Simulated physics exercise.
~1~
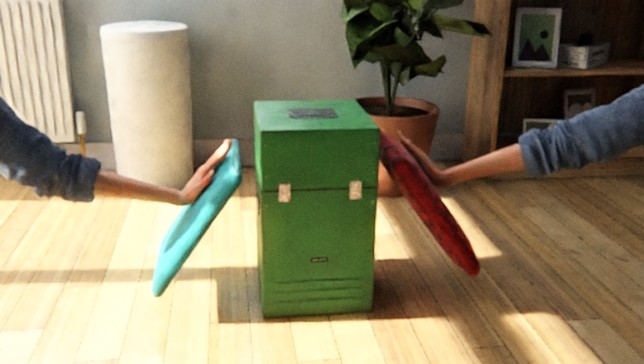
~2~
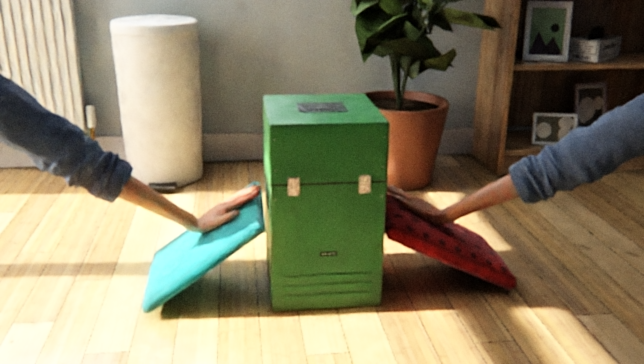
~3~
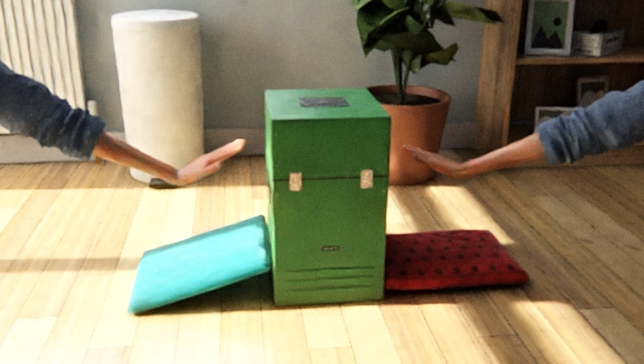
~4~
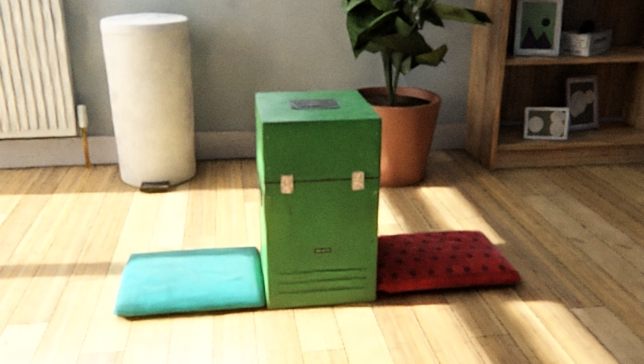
At first, two hands reach in from opposite sides, holding a turquoise seat pad on the left and a red pillow on the right against a green chest on a sunlit wooden floor. Both cushions lean steeply at its sides. The hands then lower with them, and the cushions tilt outward to a shallow slant. Next, the hands let go and draw back, leaving both cushions sunk low beside the chest. Finally, the hands are gone, and the seat pad and pillow lie flat on either side of the chest, which stays upright in its place.
